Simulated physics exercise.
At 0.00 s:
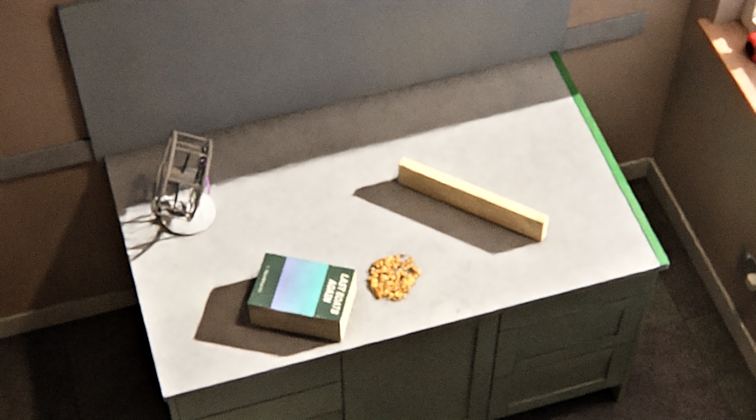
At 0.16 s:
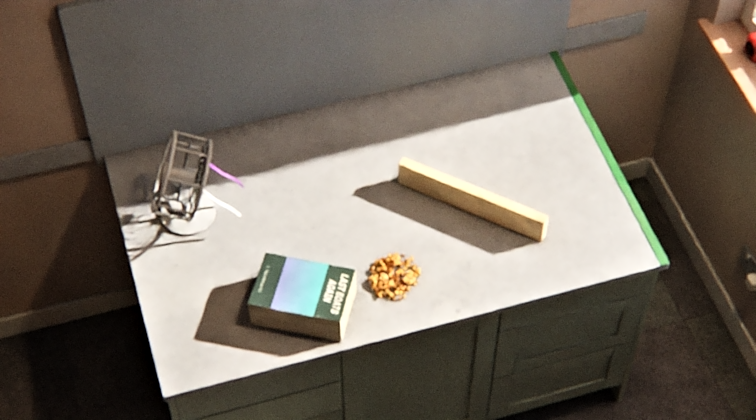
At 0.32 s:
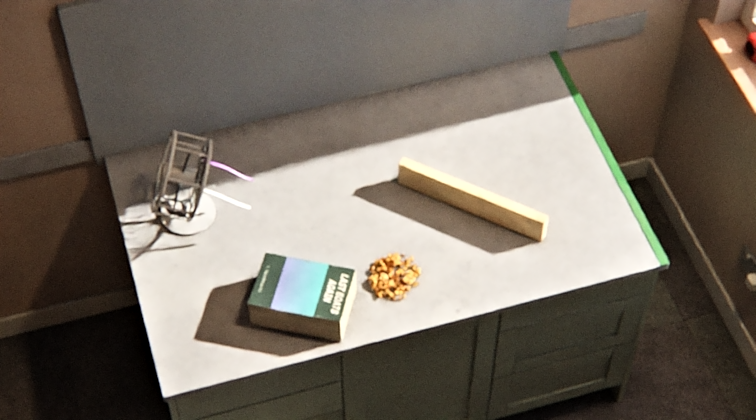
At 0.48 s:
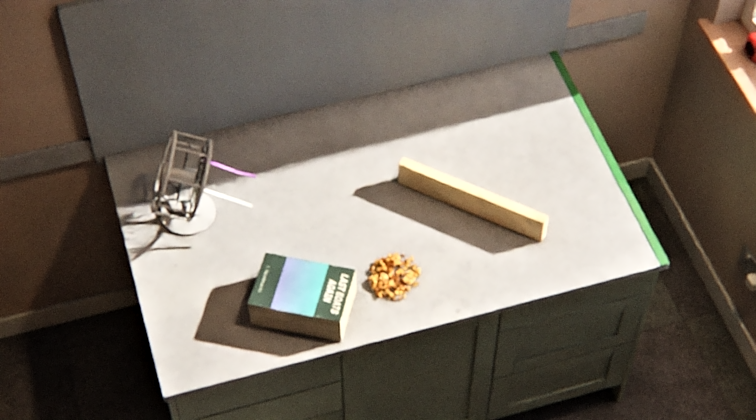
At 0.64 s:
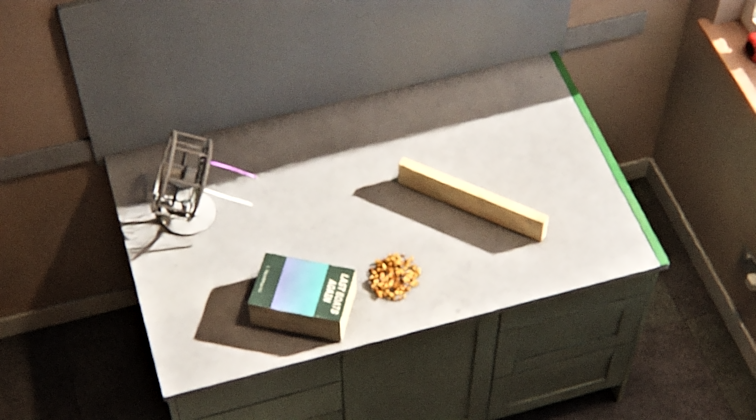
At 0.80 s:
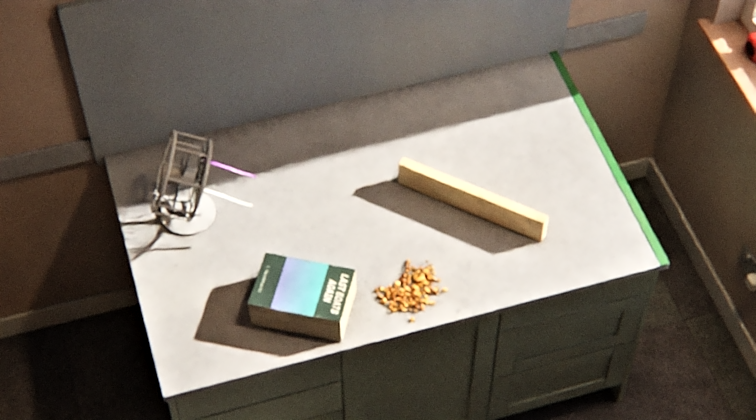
A pale desktop with dark green drawers and a green right edge stands against a brown wall, seen from above at an angle. A grey desk fan with pink and white streamers sits at left, a dark green book and orange-brown crumbs near the front, a yellow board behind. The streamers lift and stretch rightward, then the crumbs scatter toward the right, while everything else stays still.
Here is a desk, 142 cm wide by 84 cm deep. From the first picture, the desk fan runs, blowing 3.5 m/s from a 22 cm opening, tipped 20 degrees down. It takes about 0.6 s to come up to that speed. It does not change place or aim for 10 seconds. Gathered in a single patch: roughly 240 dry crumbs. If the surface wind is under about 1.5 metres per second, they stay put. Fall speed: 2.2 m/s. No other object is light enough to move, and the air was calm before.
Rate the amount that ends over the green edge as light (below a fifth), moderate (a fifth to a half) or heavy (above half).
Light.
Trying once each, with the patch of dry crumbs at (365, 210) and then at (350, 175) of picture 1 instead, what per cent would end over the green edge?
Results, one try each: 10 %, 90 %.
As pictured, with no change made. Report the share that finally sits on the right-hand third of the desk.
About 0 percent.
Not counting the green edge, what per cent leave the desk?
Estimate: Near 90 %.
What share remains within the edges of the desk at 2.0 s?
Close to 15 in a hundred remain at that time.
After 2.0 s, 14 % are on the move or not yet settled, 0 % are over the green edge.
After 3.2 s, 12 % are on the move or not yet settled, 0 % are over the green edge.
After 5.5 s, 10 % are on the move or not yet settled, 0 % are over the green edge.
After 10.0 s, at the end, 0 % are over the green edge.
